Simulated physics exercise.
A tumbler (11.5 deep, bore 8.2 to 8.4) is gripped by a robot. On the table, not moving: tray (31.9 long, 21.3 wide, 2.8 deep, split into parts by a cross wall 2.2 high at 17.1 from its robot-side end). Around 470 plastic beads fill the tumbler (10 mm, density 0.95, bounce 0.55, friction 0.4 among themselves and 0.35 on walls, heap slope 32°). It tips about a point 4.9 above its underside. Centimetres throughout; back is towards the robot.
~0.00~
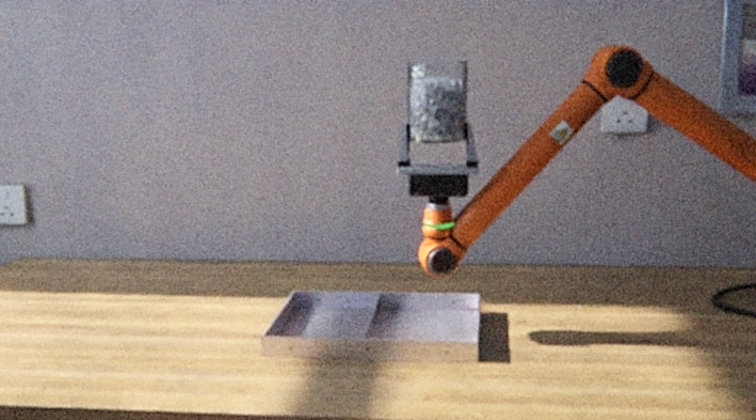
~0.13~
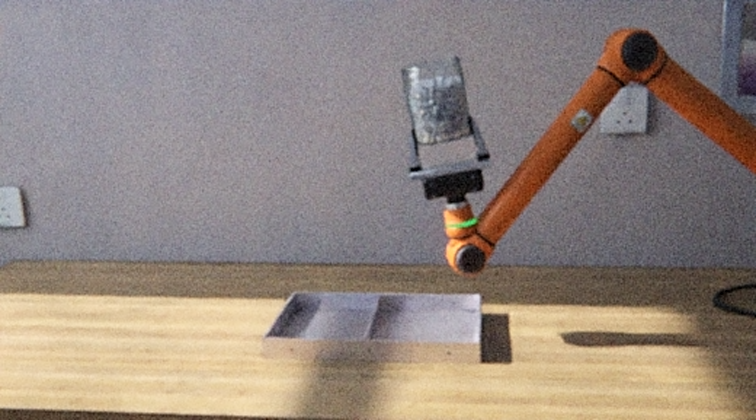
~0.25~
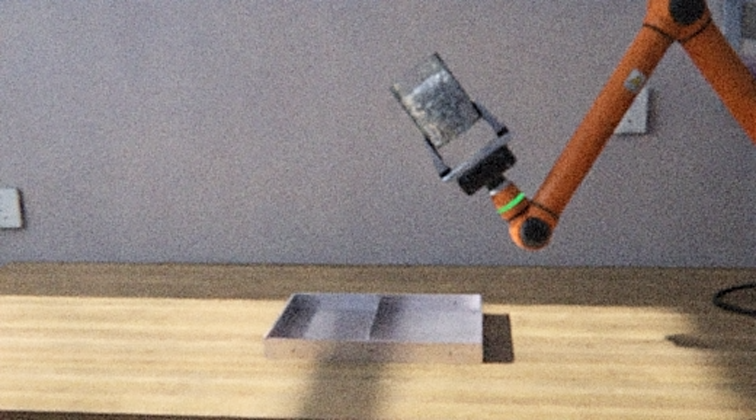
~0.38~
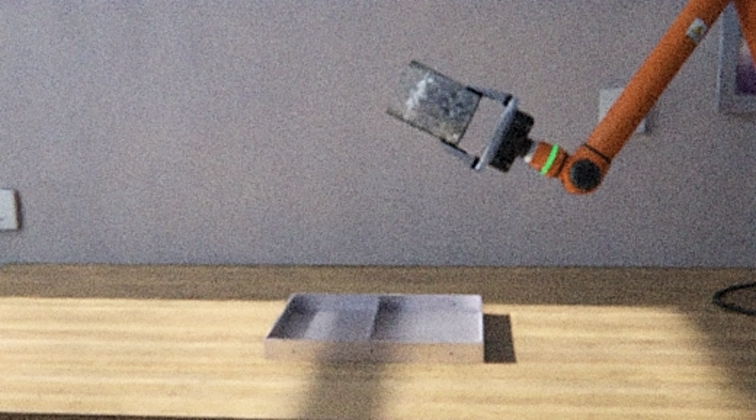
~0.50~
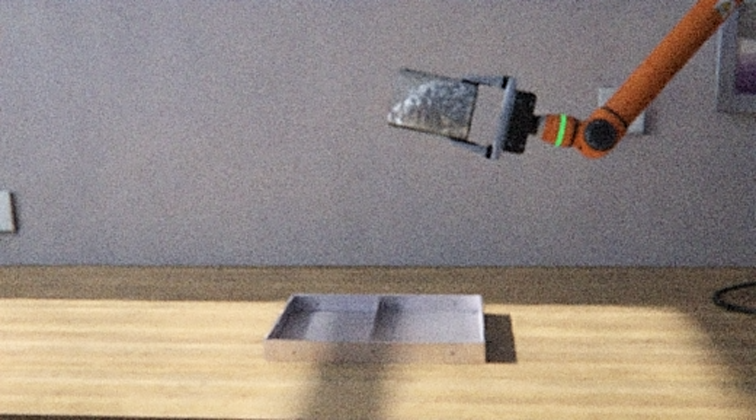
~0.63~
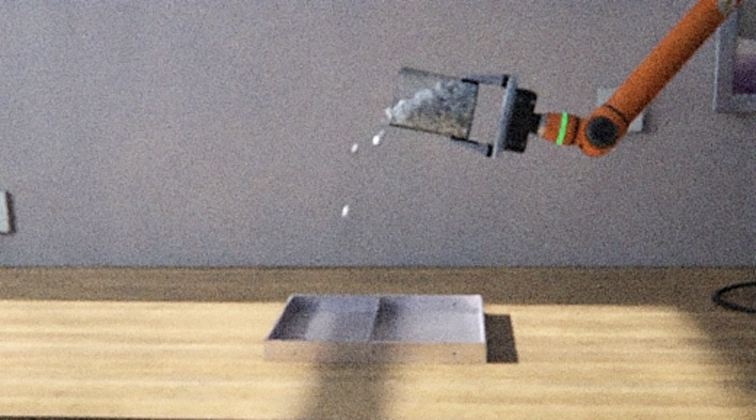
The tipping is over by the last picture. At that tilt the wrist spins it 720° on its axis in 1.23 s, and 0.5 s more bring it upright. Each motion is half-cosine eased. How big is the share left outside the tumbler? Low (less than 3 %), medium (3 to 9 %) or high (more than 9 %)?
Answer: High; more than 9 % of the plastic beads finish outside the tumbler.
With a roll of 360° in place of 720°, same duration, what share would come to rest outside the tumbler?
In that case some 25 per cent.
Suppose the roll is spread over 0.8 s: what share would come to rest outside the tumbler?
Then about 15 per cent.
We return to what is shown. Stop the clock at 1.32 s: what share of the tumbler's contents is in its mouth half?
Some 35 per cent.
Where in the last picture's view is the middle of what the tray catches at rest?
Around (317, 331).
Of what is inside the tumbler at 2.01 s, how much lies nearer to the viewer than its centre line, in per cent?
About 60 per cent.
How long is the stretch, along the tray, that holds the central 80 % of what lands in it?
About 12 cm.
After 1.32 s, tipped 78°, highest piece 40 above the table; 400 in the tumbler, 34 in the far-side part, 3 on the table or floor, 2 in the robot-side part, 32 in flight or on a rim.
After 2.01 s, tipped 61°, highest piece 39 above the table; 347 in the tumbler, 86 in the far-side part, 11 on the table or floor, 8 in the robot-side part, 19 in flight or on a rim.
After 2.56 s, upright, highest piece 40 above the table; 346 in the tumbler, 103 in the far-side part, 12 on the table or floor, 10 in the robot-side part.
After 3.26 s, upright, highest piece 40 above the table; 346 in the tumbler, 103 in the far-side part, 12 on the table or floor, 10 in the robot-side part.
In the end, 346 in the tumbler, 103 in the far-side part, 12 on the table or floor, 10 in the robot-side part. That is 27 % outside the tumbler.
